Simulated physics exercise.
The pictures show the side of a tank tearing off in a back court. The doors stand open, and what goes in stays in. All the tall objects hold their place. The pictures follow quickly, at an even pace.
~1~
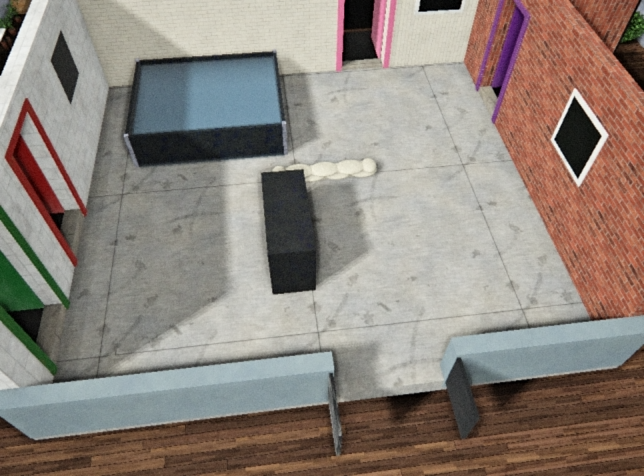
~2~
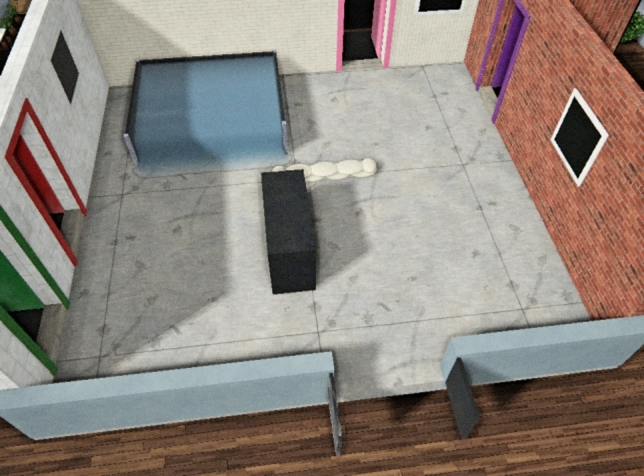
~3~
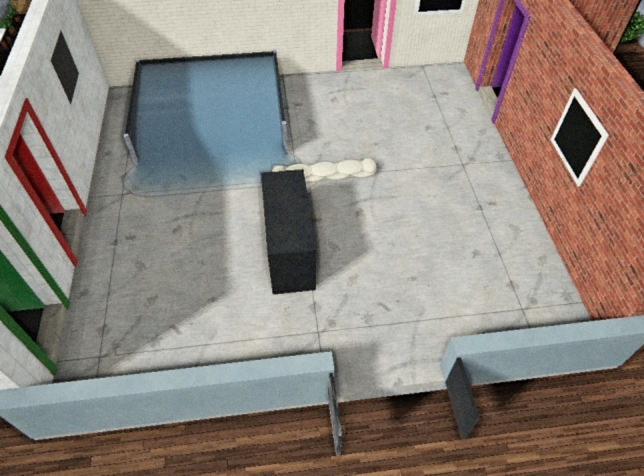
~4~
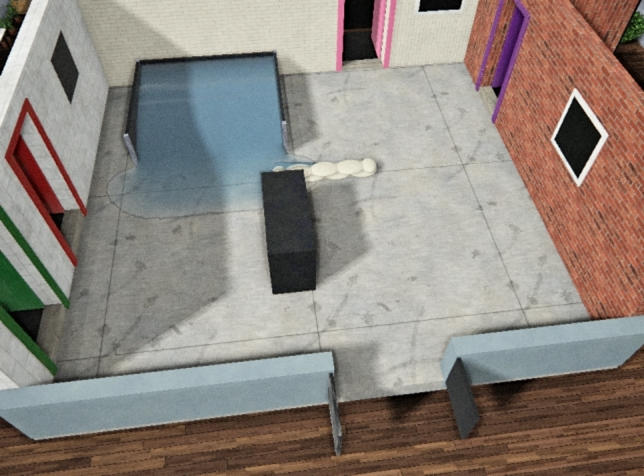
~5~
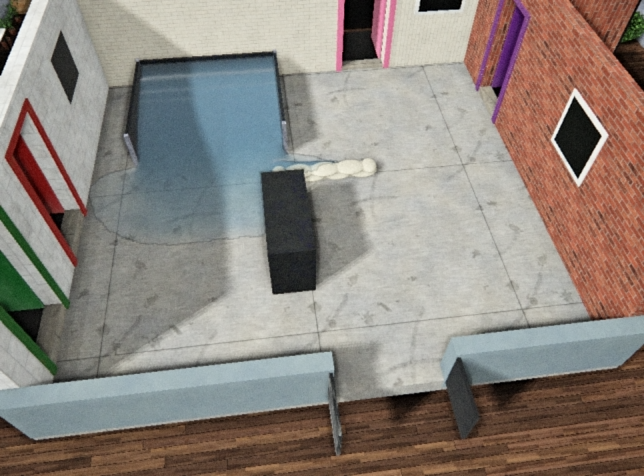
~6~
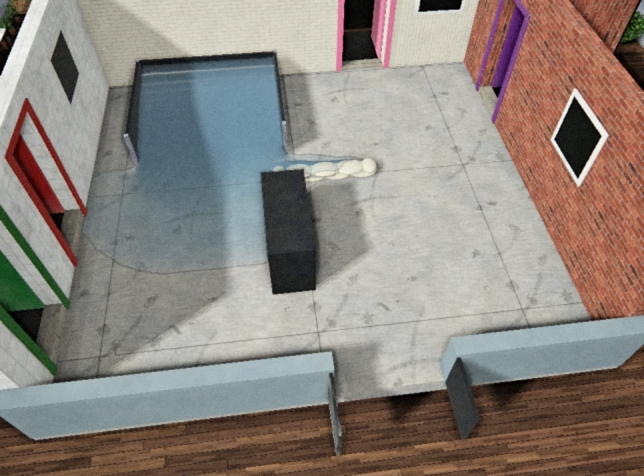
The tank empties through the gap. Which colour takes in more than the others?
The green doorway takes the most.
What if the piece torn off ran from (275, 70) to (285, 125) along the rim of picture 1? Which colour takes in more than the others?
That is the purple one.
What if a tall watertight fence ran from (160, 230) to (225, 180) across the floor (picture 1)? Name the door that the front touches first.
First comes the red one.
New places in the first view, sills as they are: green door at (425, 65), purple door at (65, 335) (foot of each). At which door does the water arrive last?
It is the pink one.
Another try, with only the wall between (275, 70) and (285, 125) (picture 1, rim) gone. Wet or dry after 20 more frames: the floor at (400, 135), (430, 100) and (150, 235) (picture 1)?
In that order: Under water, awash, dry.
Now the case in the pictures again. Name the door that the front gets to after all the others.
I say the pink one.
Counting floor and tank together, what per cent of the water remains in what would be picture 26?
Near 98 in a hundred.
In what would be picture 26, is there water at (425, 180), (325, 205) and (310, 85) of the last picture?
As listed: Flooded, wet, clear.
A moment on, water covers 35 % of the floor; pink door not reached, green door wet at the sill, nothing in, red door wet at the sill, nothing in, purple door not reached.
Next, water covers 50 % of the floor; pink door not reached, green door wet at the sill, nothing in, red door wet at the sill, nothing in, purple door not reached.
Then, water covers 70 % of the floor; pink door not reached, green door some in, red door wet at the sill, nothing in, purple door wet at the sill, nothing in.
Later, water covers 75 % of the floor; pink door wet at the sill, nothing in, green door a lot in, red door wet at the sill, nothing in, purple door wet at the sill, nothing in.
In the end, water covers 95 % of the floor; pink door wet at the sill, nothing in, green door a lot in, red door wet at the sill, nothing in, purple door wet at the sill, nothing in; the green door has let in the most.
